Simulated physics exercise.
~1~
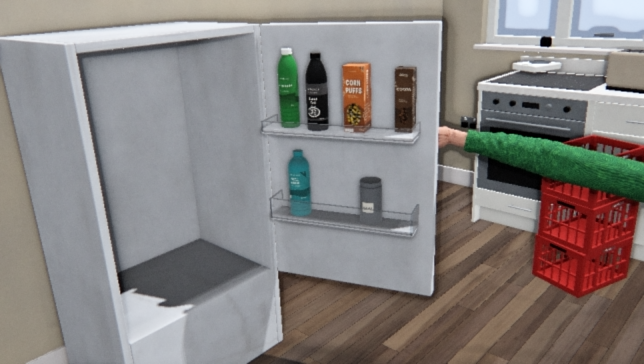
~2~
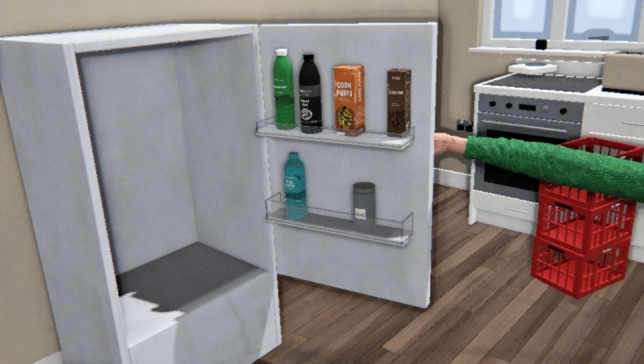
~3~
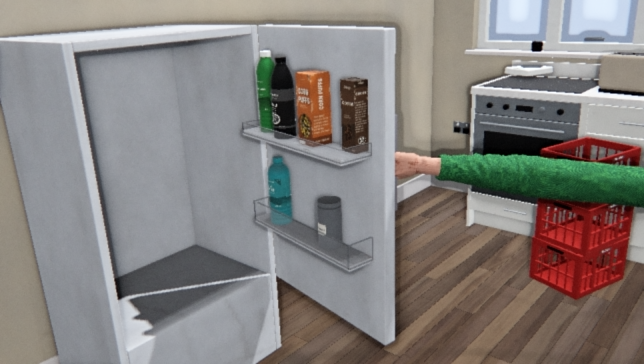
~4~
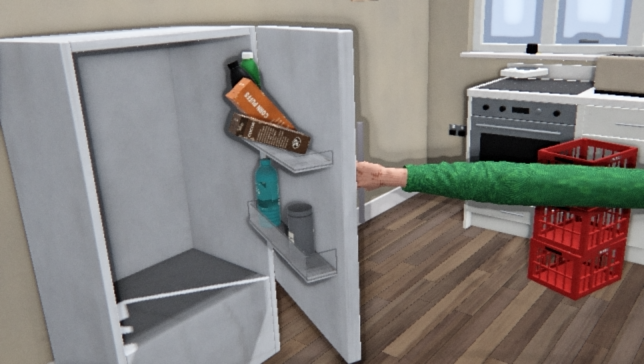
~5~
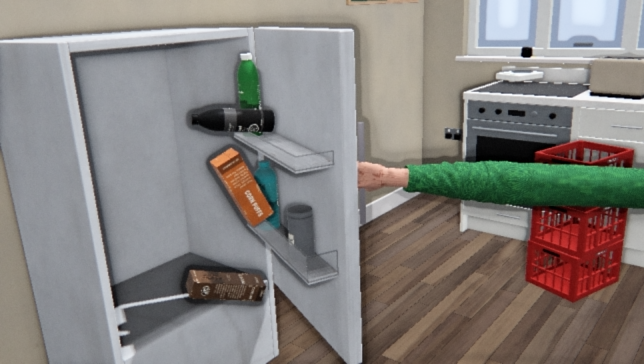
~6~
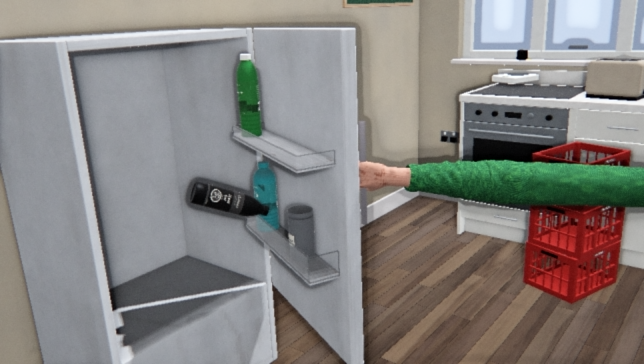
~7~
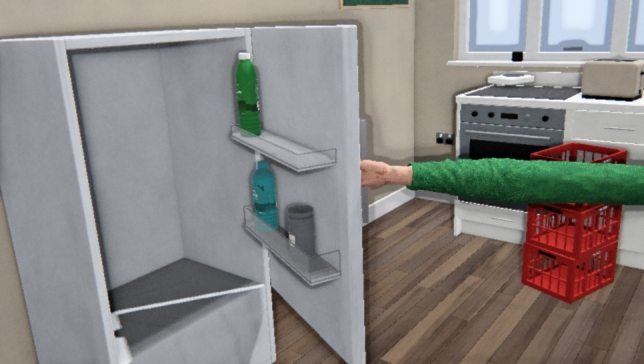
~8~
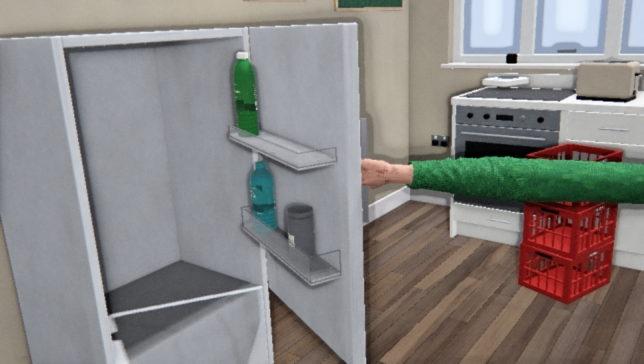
A green-sleeved arm swinging a fridge door partway shut, tipping out two cartons and a black bottle while three items stay racked.
